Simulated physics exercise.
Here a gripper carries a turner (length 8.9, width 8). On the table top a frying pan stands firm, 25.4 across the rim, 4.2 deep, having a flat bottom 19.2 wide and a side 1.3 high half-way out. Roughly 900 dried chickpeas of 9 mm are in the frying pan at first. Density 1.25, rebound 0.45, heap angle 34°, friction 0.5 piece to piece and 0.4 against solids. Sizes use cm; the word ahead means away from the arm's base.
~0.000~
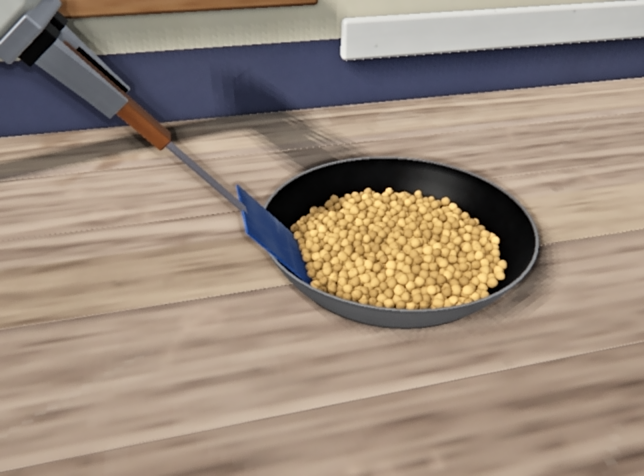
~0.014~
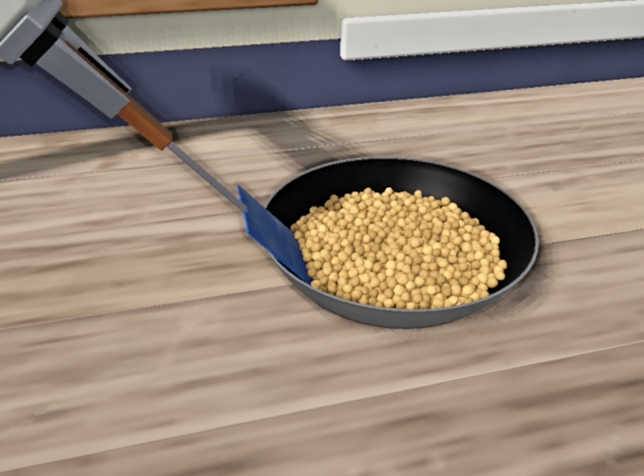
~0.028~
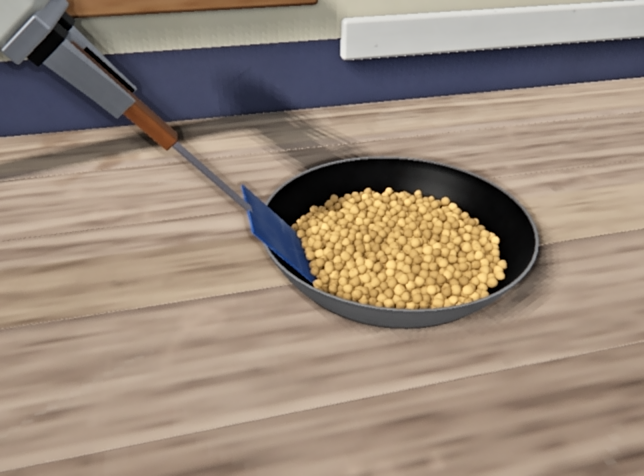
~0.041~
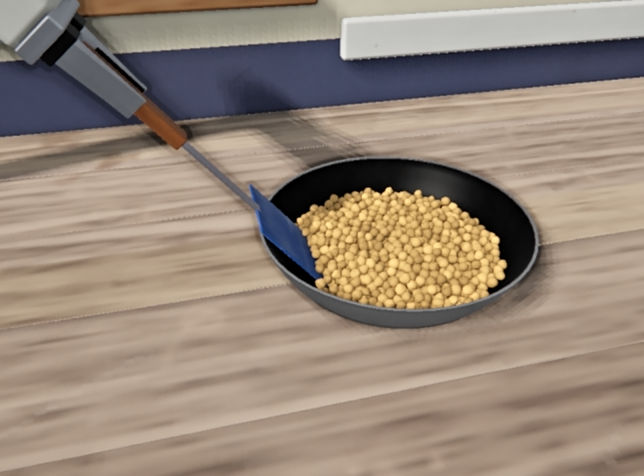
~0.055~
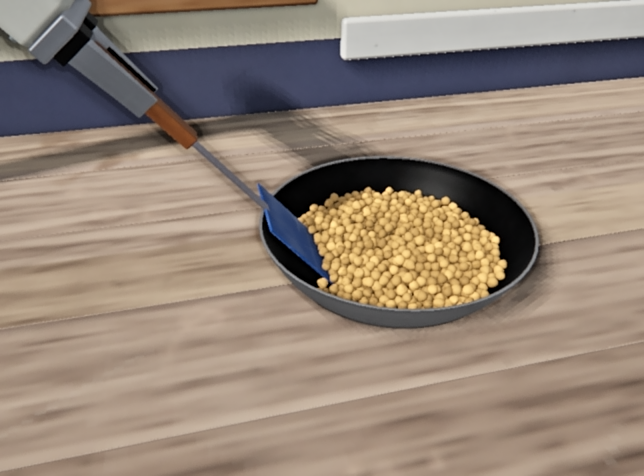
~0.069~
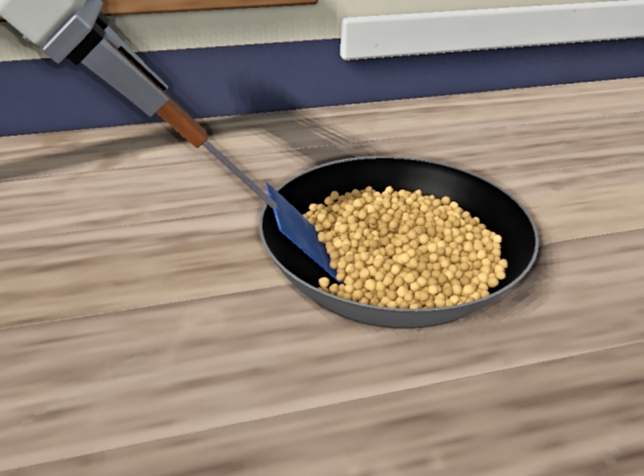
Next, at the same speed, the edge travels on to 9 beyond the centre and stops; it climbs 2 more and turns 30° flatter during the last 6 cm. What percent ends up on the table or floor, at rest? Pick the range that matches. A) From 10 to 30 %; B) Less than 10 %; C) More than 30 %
The answer is B.
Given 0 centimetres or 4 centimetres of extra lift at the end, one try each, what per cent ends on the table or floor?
Estimates, in order: 5 % then 5 %.
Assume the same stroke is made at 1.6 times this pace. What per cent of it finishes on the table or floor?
15 %.
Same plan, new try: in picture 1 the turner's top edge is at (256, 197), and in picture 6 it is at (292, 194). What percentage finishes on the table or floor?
5 per cent.
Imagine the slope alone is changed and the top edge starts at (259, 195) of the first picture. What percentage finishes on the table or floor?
Roughly 5 percent ends on the table or floor.
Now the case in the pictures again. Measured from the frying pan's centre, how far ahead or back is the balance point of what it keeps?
Ahead, by around 4.5 cm.
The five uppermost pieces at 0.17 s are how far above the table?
Around 4 cm above the table.
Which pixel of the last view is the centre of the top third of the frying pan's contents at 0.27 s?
Near pixel (456, 218).
After 0.17 s, sloping 52°, highest piece 4 above the table; 900 in the frying pan.
After 0.27 s, sloping 42°, highest piece 5 above the table; 900 in the frying pan.
After 0.52 s, sloping 22°, highest piece 6 above the table; 881 in the frying pan, 19 on the table or floor.
After 1.57 s, sloping 22°, highest piece 6 above the table; 880 in the frying pan, 20 on the table or floor.
At rest, 880 in the frying pan, 20 on the table or floor. That is 2 % on the table or floor.
